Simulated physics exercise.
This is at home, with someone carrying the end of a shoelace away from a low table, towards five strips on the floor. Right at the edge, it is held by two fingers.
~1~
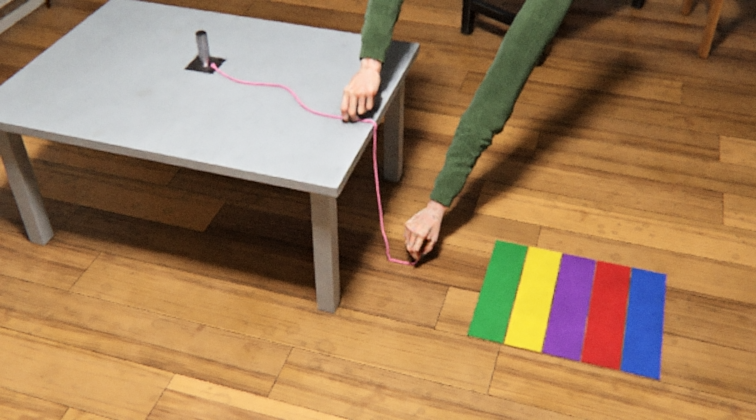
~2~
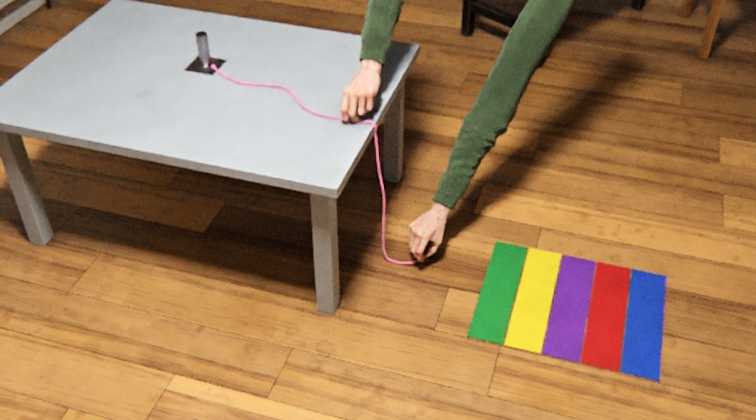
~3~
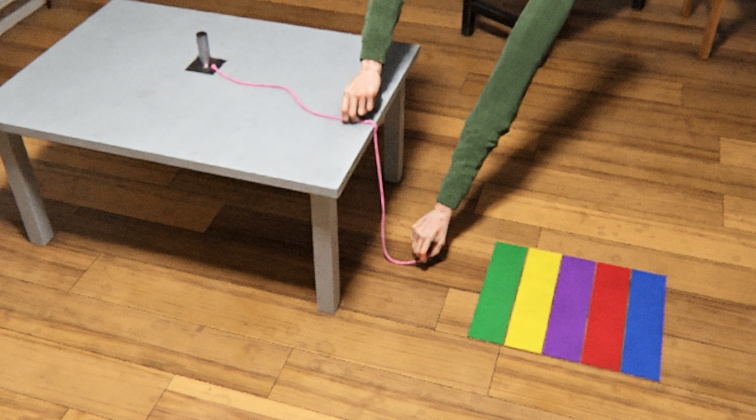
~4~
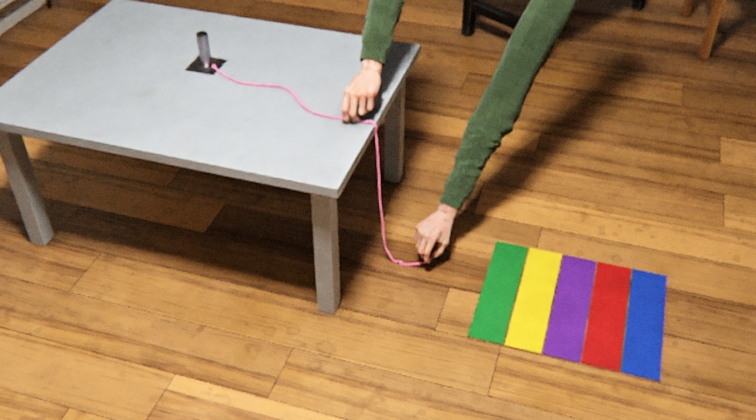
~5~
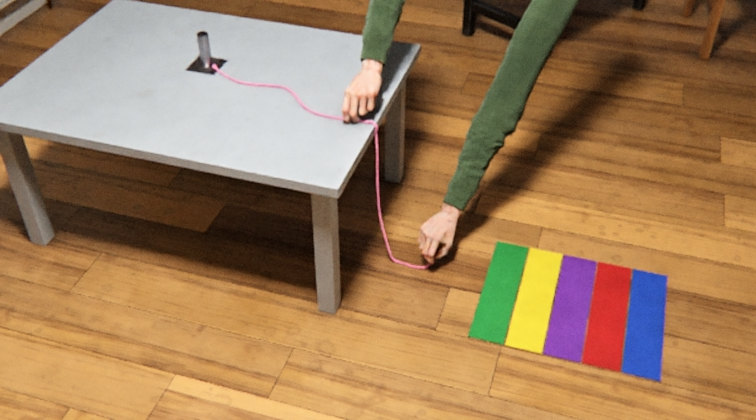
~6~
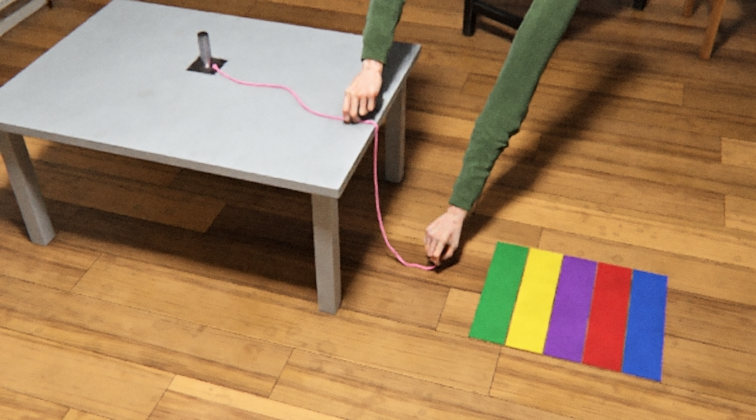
In a room with a wooden floor, one hand holds a pink cord at a low grey table's edge while the other slowly moves the cord's lower end slightly right, near green, yellow, purple, red and blue strips.
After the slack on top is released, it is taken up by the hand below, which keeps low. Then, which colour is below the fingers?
The yellow one is below them.
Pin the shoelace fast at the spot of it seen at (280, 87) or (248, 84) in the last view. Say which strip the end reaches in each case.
Strip colours by try: Yellow / yellow.
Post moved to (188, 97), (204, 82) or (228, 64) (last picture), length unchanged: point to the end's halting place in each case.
Roughly (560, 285), (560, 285) and (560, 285), try by try.
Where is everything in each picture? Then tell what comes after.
End (419, 256); green (490, 320); yellow (527, 329); purple (565, 337); red (603, 346); blue (642, 355), in the first picture.
End (423, 258); shoelace through (229, 78) (288, 90) (330, 117) (377, 148) (384, 201) (384, 251), in the second picture.
End (426, 259), in the third picture.
End (430, 259); shoelace through (229, 78) (289, 90) (330, 117) (377, 147) (380, 200) (387, 251), in the fourth picture.
End (434, 260), in the fifth picture.
End (439, 262); shoelace through (230, 78) (289, 90) (331, 117) (376, 147) (377, 199) (393, 250), in the sixth picture.
Early on, end near (488, 272); over green.
Midway, end near (521, 279); over green.
At the end of the slack, end near (540, 283); over yellow. Over yellow.
